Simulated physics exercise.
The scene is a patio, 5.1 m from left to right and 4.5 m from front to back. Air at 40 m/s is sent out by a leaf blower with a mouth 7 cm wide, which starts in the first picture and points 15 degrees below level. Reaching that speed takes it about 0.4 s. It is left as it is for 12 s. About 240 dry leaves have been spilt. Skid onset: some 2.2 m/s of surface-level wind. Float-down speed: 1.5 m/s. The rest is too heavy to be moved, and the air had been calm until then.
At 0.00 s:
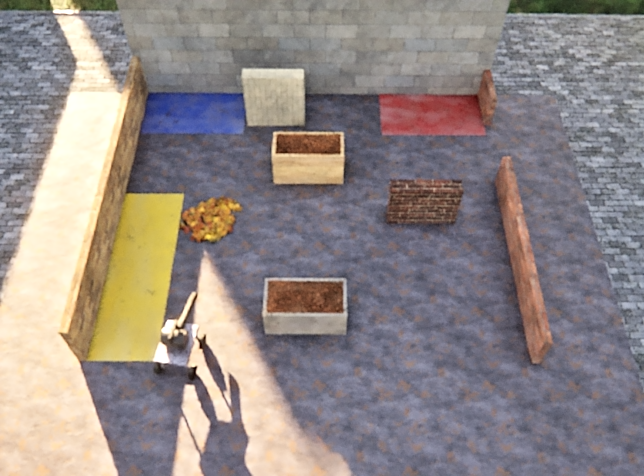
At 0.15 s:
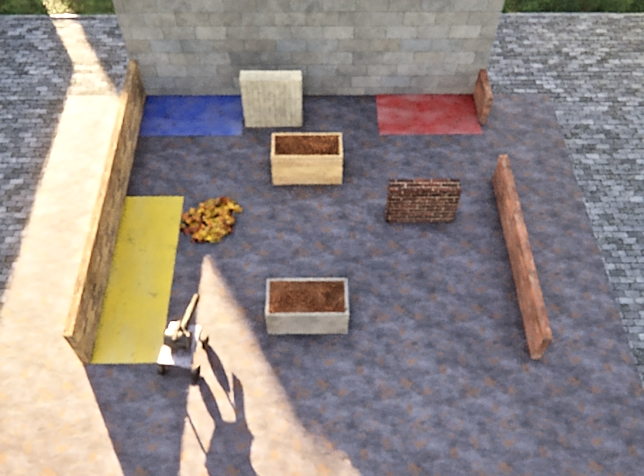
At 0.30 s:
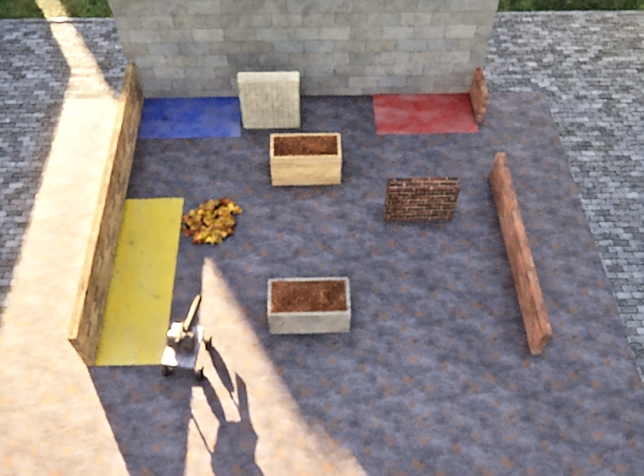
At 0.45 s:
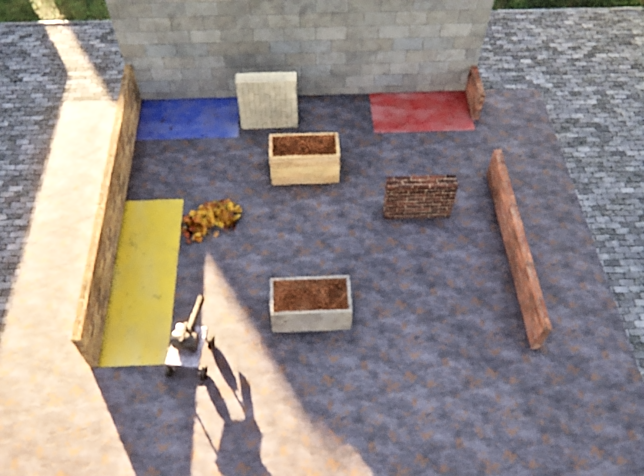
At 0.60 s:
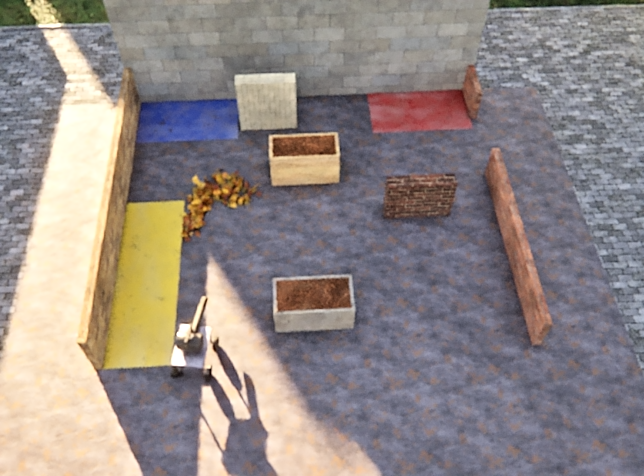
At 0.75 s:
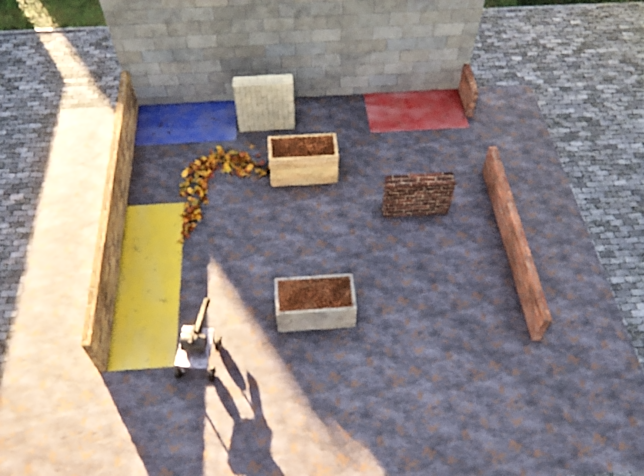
A patio with planters, low walls and coloured patches, where a pile of dry leaves lies still, then spreads into a curved trail.
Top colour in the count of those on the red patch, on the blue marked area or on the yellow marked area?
The blue one.
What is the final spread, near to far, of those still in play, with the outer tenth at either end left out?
Spread: Approx. 0.8 m.
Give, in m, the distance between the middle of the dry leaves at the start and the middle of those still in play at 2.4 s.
Displacement of centre: Approx. 2.0 m.
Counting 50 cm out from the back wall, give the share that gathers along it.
Roughly 70 in a hundred.
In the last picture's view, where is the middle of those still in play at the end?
Look somewhere near (195, 108).
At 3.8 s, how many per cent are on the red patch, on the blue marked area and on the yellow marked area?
I'd say around 0 per cent at red, 60 per cent at blue, 1 per cent at yellow.
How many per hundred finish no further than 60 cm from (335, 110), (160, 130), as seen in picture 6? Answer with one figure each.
10 %, 40 %.
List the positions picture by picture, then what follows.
In the first picture, the middle of the dry leaves is near (212, 219), none has stirred yet and the mouth of the leaf blower is at (195, 295).
In the second picture, the middle of the dry leaves is near (210, 219), none has stirred yet, the blue marked area is centred on (193, 115), the yellow marked area is centred on (141, 273) and the red patch is centred on (428, 114).
In the third picture, the middle of the dry leaves is near (210, 221), none has stirred yet, the top of a planter is at (306, 146) and the top of a planter is at (309, 296).
In the fourth picture, the middle of the dry leaves is near (212, 219), the farthest in sight from the leaf blower is at (221, 201) and about 30 % have left their places.
In the fifth picture, the middle of the dry leaves is near (207, 196), the farthest in sight from the leaf blower is at (220, 169) and about 85 % have left their places.
In the sixth picture, the middle of the dry leaves is near (203, 173), the farthest in sight from the leaf blower is at (219, 148) and about 95 % have left their places.
After 2.4 s, 85 % are on the move or not yet settled, 60 % are on the blue marked area, 1 % on the yellow marked area and 0 % on the red patch; the middle of those still in play is near (198, 119).
After 3.8 s, 66 % are on the move or not yet settled, 65 % are on the blue marked area, 1 % on the yellow marked area and 0 % on the red patch; the middle of those still in play is near (195, 108).
After 6.6 s, 57 % are on the move or not yet settled, 66 % are on the blue marked area, 1 % on the yellow marked area and 0 % on the red patch; the middle of those still in play is near (195, 108).
After 12.0 s, at the end, 68 % are on the blue marked area, 1 % on the yellow marked area and 1 % on the red patch; the middle of those still in play is near (195, 108).
